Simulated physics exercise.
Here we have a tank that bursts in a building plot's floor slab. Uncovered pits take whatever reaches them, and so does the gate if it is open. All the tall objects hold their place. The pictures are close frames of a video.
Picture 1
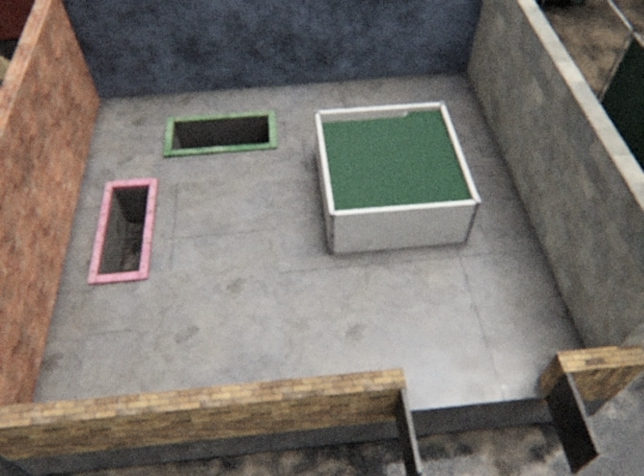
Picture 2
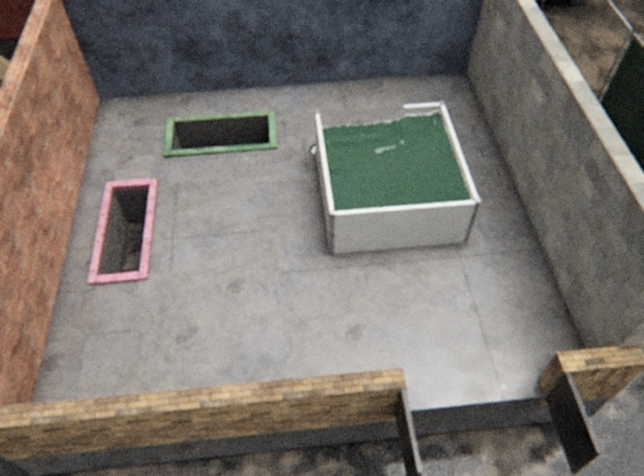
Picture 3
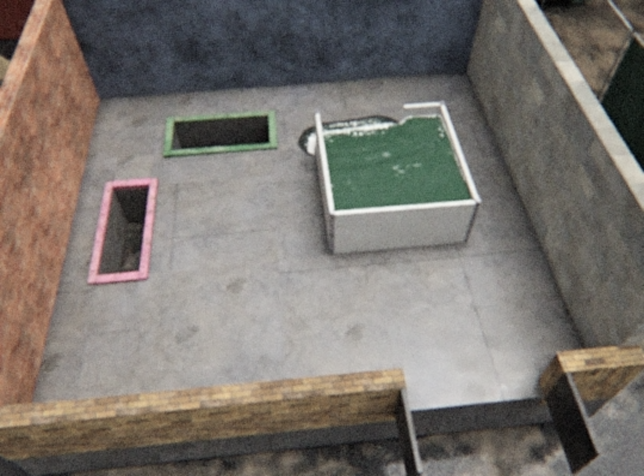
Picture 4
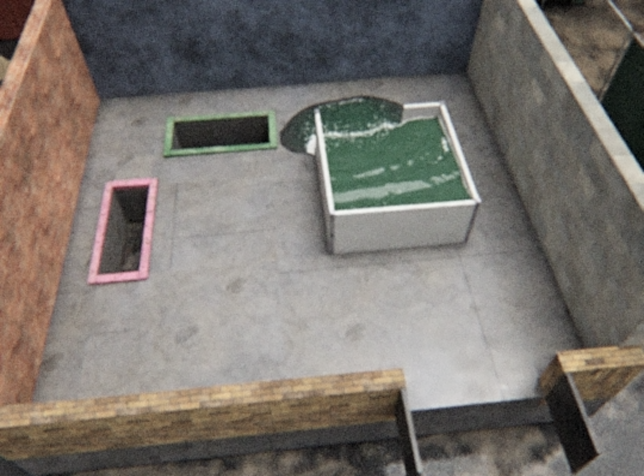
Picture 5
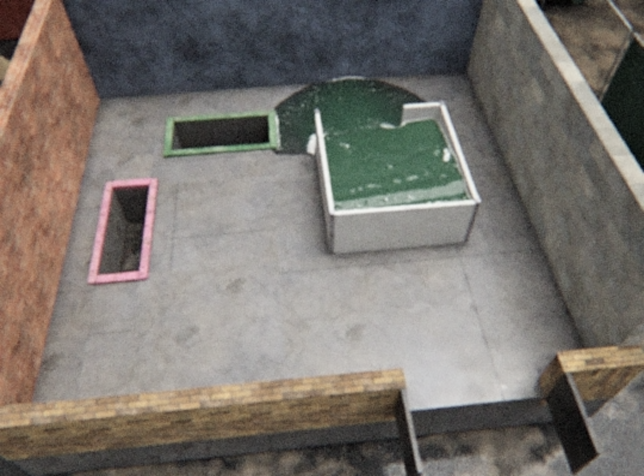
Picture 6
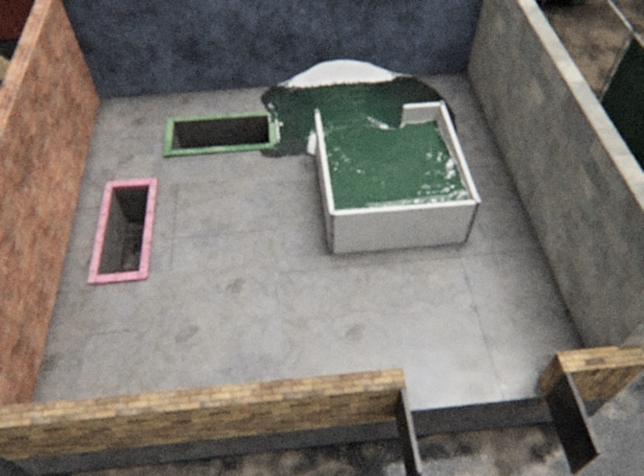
Green water breaks out through the far side of a white, open-topped tank on a grey floor slab, seen from a fixed, raised view. Brick, dark blue and grey walls surround the plot, with a green-rimmed opening left of the tank and a pink-rimmed one nearer the left wall. The water ripples, spreads leftward to the green rim and back to the rear wall, foaming white.
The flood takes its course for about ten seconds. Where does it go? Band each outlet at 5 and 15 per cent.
In the end: The gate takes between 5 and 15 %; the pink pit takes between 5 and 15 %; the green pit takes over 15 %.
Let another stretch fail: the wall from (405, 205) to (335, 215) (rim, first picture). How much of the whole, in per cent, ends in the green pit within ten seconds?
Parts in a hundred: Green 0.
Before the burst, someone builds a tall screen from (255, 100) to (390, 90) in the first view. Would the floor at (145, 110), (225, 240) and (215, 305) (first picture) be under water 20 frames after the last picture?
One after the other: Under water, not flooded, not flooded.
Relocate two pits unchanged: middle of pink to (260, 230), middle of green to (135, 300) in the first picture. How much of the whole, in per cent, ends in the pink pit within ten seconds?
In per cent: Pink 2.
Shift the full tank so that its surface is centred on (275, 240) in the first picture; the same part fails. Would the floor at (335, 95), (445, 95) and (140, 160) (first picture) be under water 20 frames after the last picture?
As listed: Awash, flooded, covered.
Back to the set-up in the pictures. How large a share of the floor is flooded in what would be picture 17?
Roughly 25 per cent.
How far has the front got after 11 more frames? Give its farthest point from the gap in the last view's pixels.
Near (99, 105).
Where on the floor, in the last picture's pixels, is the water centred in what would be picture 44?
Roughly at (330, 178).
A moment on, water covers 15 % of the floor; the gate 0 %, the pink pit 0 %, the green pit 1 %.
Next, water covers 25 % of the floor; the gate 0 %, the pink pit 0 %, the green pit 3 %.
Then, water covers 45 % of the floor; the gate 0 %, the pink pit 0 %, the green pit 9 %.
Later, water covers 70 % of the floor; the gate 3 %, the pink pit 4 %, the green pit 15 %.
In the end, water covers 95 % of the floor; the gate 9 %, the pink pit 8 %, the green pit 18 %.
